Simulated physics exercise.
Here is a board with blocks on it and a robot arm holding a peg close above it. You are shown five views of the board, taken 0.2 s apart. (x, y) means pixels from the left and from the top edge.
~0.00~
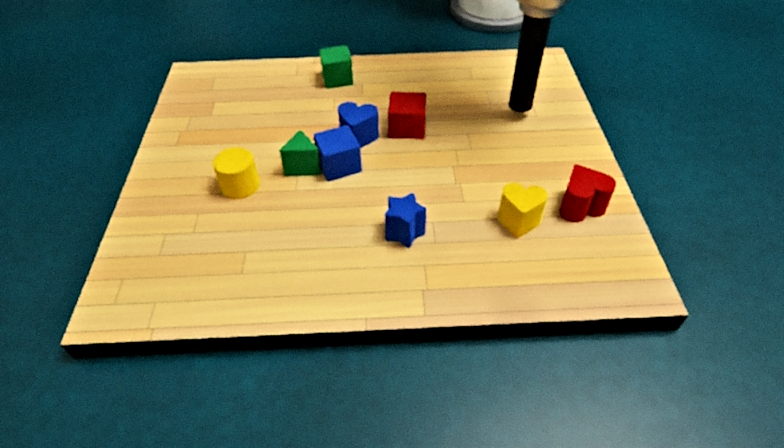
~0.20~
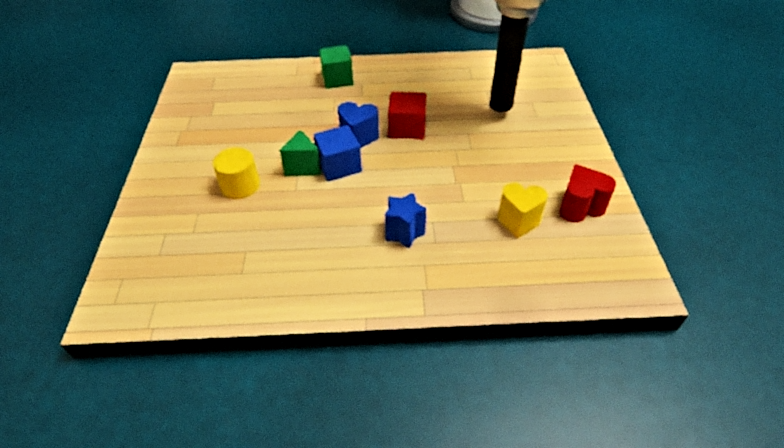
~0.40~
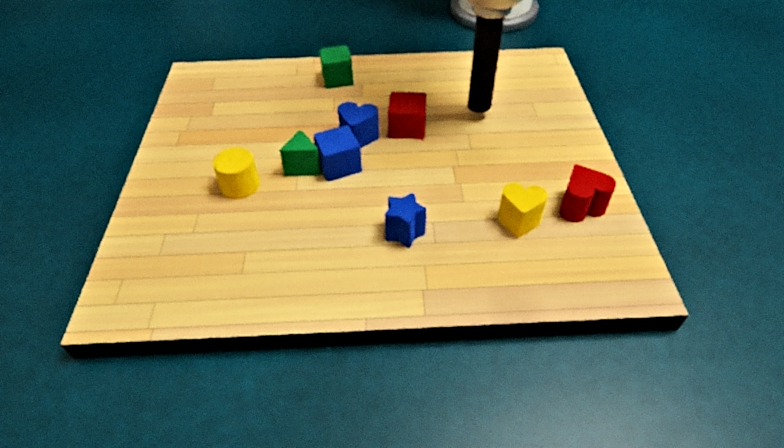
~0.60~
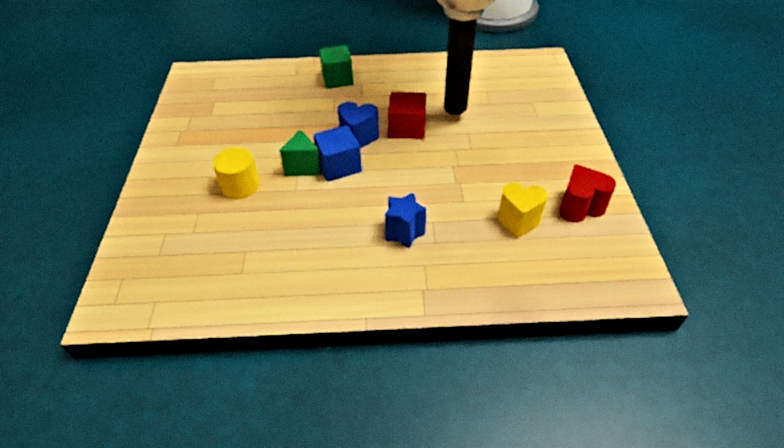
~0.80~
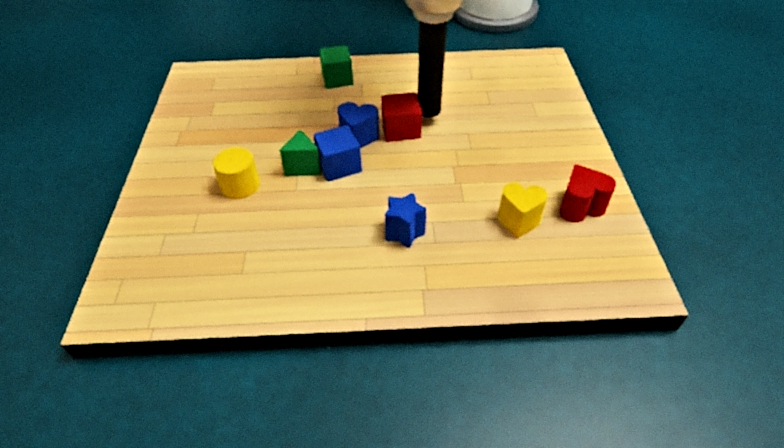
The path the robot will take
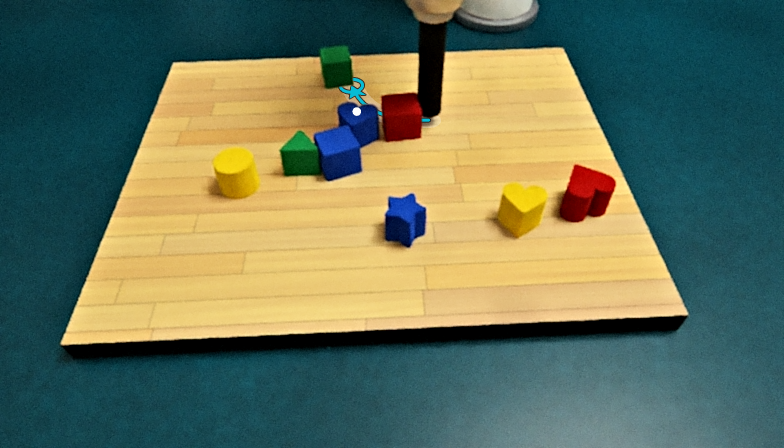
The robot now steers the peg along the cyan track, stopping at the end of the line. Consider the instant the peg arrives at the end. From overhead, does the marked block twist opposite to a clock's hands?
No
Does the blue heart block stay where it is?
Final answer: No.
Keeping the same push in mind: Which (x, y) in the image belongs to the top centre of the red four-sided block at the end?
Around pixel (375, 108).
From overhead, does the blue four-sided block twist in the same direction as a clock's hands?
Going by the path, no.
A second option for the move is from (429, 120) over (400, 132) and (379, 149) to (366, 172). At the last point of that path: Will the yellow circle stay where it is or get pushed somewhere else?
The push misses it.
The drawn path runs from (429, 120) through (393, 117) and (365, 104) to (352, 86); the dot is on the blue heart block.
The first path, step by step. One third of the way, peg (392, 108); green triangular block (287, 150), turned 25° clockwise; blue four-sided block (325, 143), turned 40° anticlockwise; blue heart block (338, 117), turned 30° clockwise; red four-sided block (376, 107), turned 55° anticlockwise.
Two thirds of the way, peg (363, 95); green triangular block (286, 150), turned 25° clockwise; blue four-sided block (325, 143), turned 40° anticlockwise; blue heart block (338, 117), turned 35° clockwise; red four-sided block (375, 108), turned 55° anticlockwise.
At the end, peg (351, 76); green triangular block (286, 150), turned 25° clockwise; green four-sided block (331, 51), turned 15° anticlockwise; blue four-sided block (325, 143), turned 40° anticlockwise; blue heart block (338, 117), turned 35° clockwise; red four-sided block (375, 108), turned 55° anticlockwise.
